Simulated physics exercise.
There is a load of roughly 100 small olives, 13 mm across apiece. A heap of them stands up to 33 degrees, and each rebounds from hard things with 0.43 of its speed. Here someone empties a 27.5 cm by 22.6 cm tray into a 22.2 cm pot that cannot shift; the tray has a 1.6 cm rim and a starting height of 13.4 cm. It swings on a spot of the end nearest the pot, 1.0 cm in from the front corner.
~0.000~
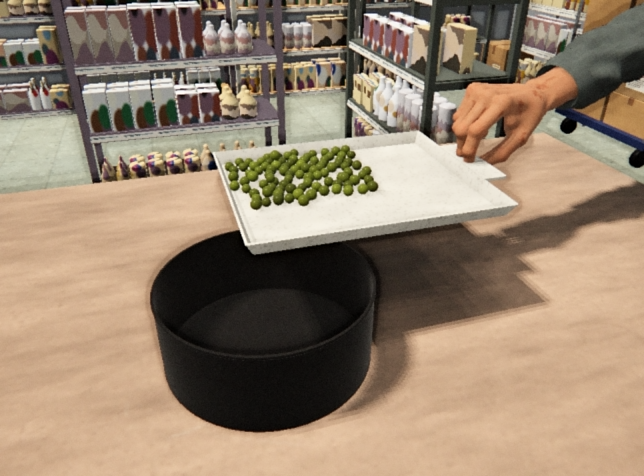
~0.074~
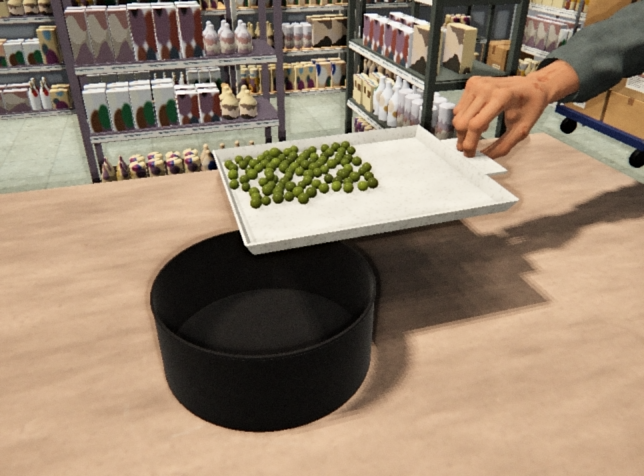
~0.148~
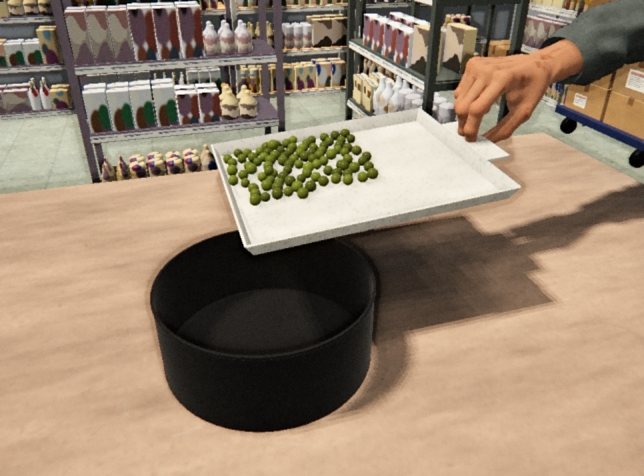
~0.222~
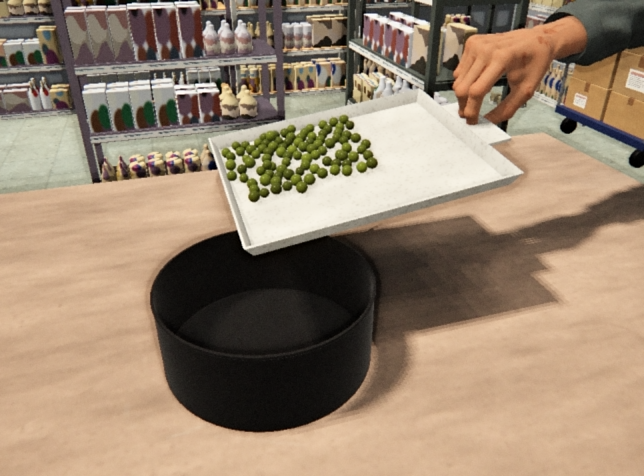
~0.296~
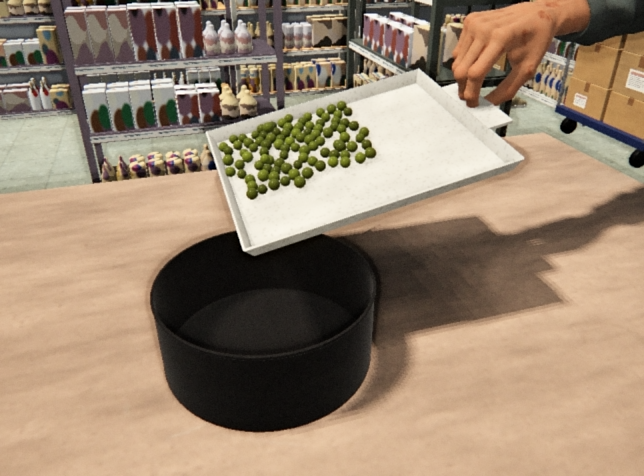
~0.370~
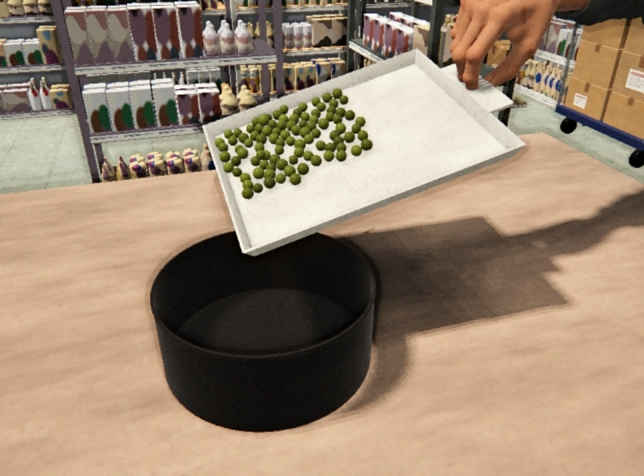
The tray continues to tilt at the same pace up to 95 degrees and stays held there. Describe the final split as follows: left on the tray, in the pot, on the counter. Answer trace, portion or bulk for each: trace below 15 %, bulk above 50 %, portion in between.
Tray: Trace. Pot: Bulk. Counter: Trace.
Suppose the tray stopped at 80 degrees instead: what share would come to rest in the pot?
Around 100 in a hundred.
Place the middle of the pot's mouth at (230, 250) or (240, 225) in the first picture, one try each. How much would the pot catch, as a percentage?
The shares would be near 85 and 10 per cent respectively.
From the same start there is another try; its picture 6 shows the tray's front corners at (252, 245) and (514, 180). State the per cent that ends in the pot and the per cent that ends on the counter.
Split: Pot = 100, counter = 0.
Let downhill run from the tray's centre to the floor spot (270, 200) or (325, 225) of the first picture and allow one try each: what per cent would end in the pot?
I'd put it at roughly 40 per cent for the first tilt and roughly 100 per cent for the second.
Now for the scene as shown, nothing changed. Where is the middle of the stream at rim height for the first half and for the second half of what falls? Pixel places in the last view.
I'd mark about (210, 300) for the first half and about (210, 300) for the second.
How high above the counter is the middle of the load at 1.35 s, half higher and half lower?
Roughly 14 centimetres, more or less.
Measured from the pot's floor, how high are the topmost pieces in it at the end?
Height: Approx. 2.5 cm.
Then, at 0.96 s, tilt 55 degrees; the tray holds 85 %, the pot 10 %.
After 1.35 s, tilt 79 degrees; the tray holds 50 %, the pot 40 %.
After 1.82 s, tilt 95 degrees; the tray holds 0 %, the pot 100 %.
By 2.2 s all is still; tray 0 %, pot 100 %, counter 0 %.
